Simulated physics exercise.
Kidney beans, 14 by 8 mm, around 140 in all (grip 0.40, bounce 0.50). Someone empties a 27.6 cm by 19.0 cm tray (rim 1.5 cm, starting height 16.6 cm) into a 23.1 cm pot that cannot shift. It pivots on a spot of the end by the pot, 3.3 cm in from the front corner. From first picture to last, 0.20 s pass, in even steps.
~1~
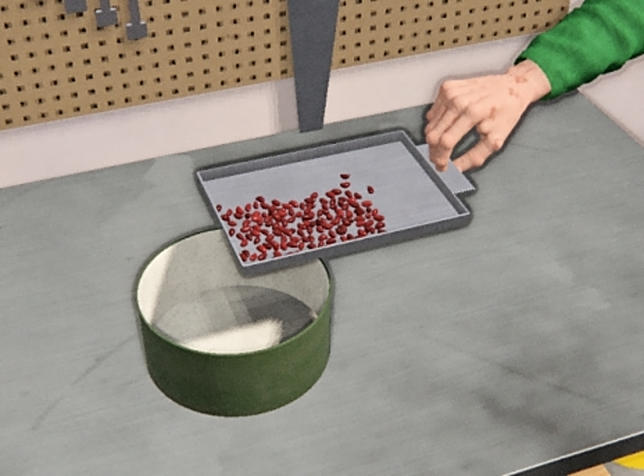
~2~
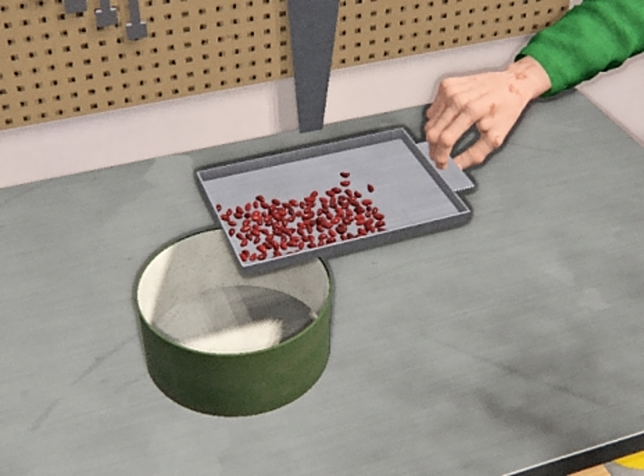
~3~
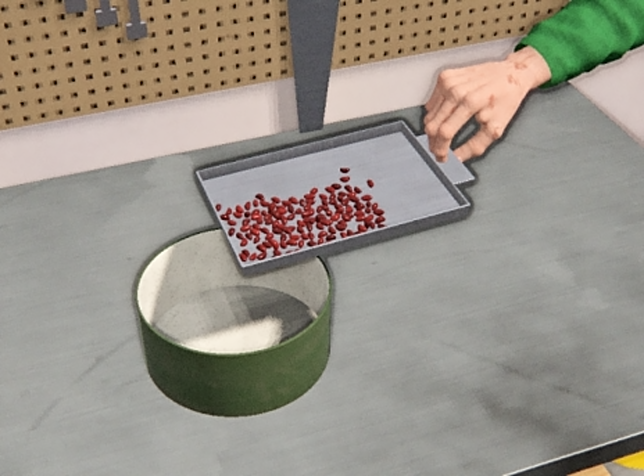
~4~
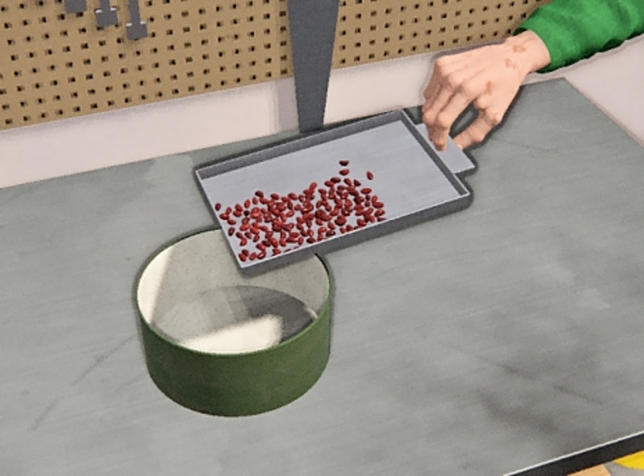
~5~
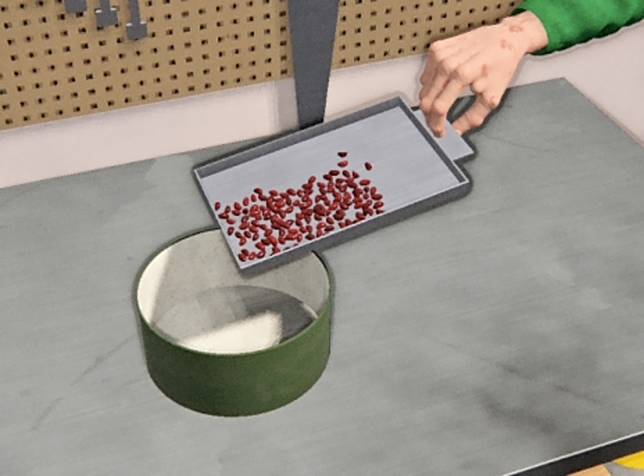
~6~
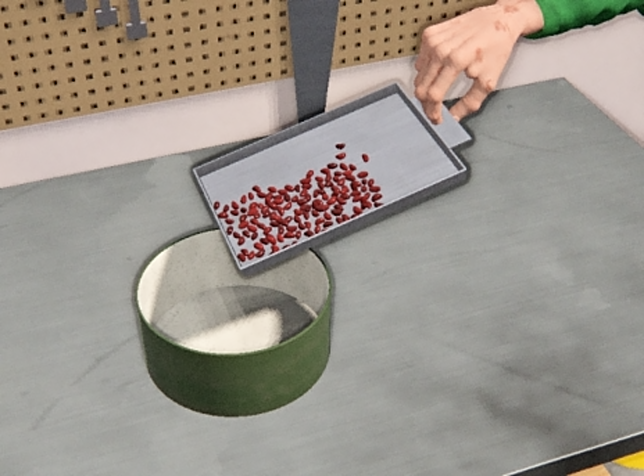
A grey rectangular tray of small dark-red beans, held at its right end by a hand in a green sleeve, slowly tilts as that end rises. Its left end stays over the rim of a round green pot with a pale inside, on a grey worktop before a tan pegboard. From a fixed, raised view, the beans stay bunched toward the tray's left and barely shift within it.
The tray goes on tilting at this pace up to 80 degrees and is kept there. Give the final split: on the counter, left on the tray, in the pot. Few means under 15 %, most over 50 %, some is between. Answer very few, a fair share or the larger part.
On the counter: Very few; left on the tray: A fair share; in the pot: The larger part.
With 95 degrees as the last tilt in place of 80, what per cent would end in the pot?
It would be near 95 per cent.
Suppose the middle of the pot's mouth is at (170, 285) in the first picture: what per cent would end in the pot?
About 75 per cent.
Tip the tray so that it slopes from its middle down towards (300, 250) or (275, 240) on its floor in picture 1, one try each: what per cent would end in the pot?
About 90 and 90 per cent.
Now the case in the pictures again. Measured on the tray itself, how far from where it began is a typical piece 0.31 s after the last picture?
About 3 cm.
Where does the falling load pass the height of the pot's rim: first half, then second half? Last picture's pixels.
At about (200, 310), then at (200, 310).
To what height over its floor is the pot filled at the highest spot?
Some 2.0 cm.
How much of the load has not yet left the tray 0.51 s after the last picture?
Some 100 per cent of the load.
Then, 0.31 s after the last picture, tilt 47 degrees; the tray holds 100 %, the pot 0 %.
Then, 0.51 s after the last picture, tilt 68 degrees; the tray holds 100 %, the pot 0 %.
Then, 0.84 s after the last picture, tilt 80 degrees; the tray holds 30 %, the pot 60 %.
In the end, counter 0 %, tray 25 %, pot 70 %.
